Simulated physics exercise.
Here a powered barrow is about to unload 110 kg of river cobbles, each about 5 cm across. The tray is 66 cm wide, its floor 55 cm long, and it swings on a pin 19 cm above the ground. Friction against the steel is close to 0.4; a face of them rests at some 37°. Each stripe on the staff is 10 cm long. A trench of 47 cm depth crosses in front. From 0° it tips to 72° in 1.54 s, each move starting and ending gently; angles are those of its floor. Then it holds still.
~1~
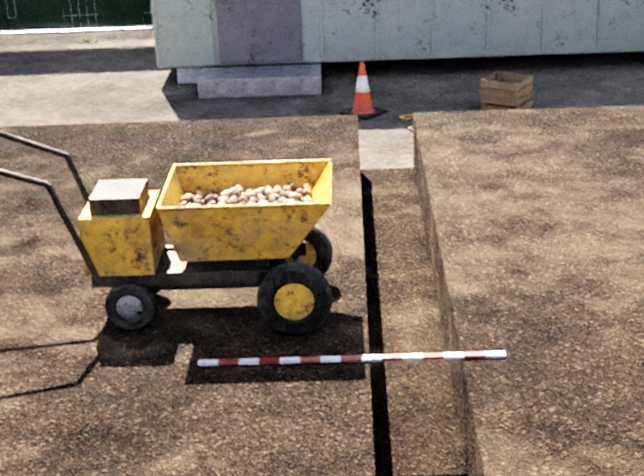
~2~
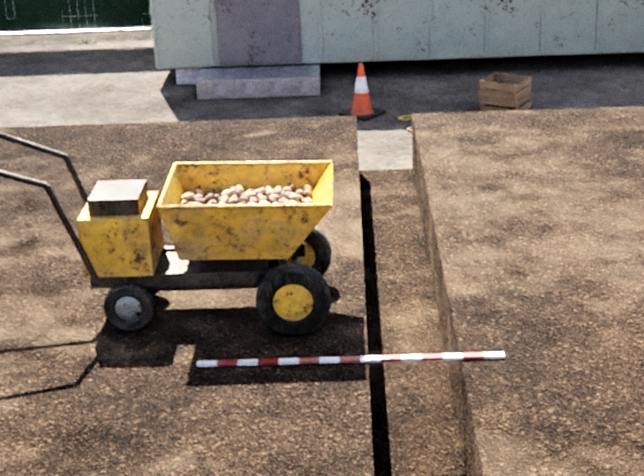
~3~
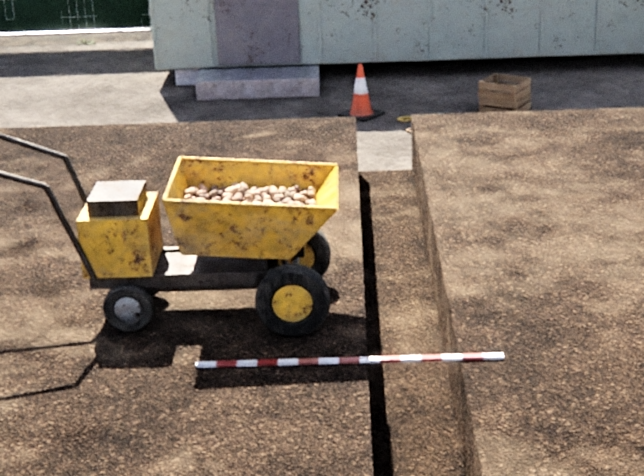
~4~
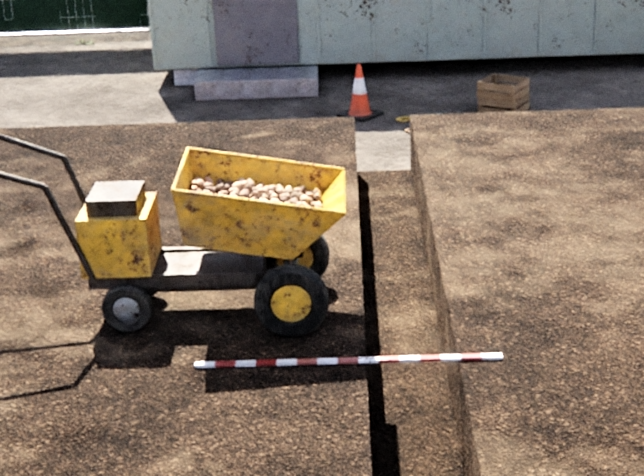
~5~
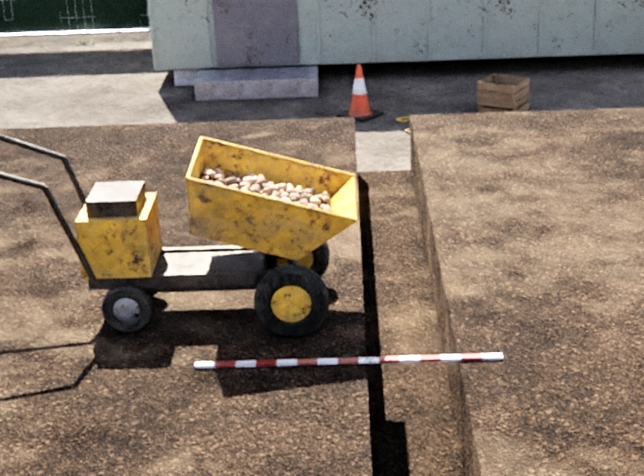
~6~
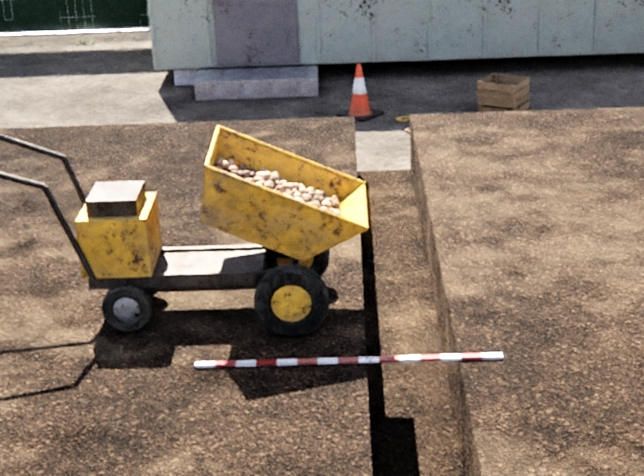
A yellow powered barrow standing beside a narrow trench, its tray of pale cobbles tilting steadily forward to the right.
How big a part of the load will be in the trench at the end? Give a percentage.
Some 90 per cent of it.
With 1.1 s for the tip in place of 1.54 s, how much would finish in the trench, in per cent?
In that case some 85 per cent.
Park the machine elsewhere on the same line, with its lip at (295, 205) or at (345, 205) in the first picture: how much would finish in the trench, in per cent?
About 100 and 65 per cent.
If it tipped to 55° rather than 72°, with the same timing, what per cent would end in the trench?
In that case some 30 per cent.
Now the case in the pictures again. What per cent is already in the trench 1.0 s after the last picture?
About 40 per cent by then.
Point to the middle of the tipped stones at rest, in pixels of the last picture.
Their middle is at about (424, 372).
Then, 0.6 s after the last picture the floor is at 61°, 100 % in the tray; the foremost stones are at (392, 250).
Then, 1.0 s after the last picture the floor is at 72°, 59 % in the tray, 38 % in the trench, 4 % past the trench; the foremost stones are at (472, 305).
Then, 1.4 s after the last picture the floor is at 72°, 26 % in the tray, 63 % in the trench, 10 % past the trench; the foremost stones are at (525, 303).
Then, 3.3 s after the last picture the floor is at 72°, 0 % in the tray, 90 % in the trench, 10 % past the trench; the foremost stones are at (550, 294).
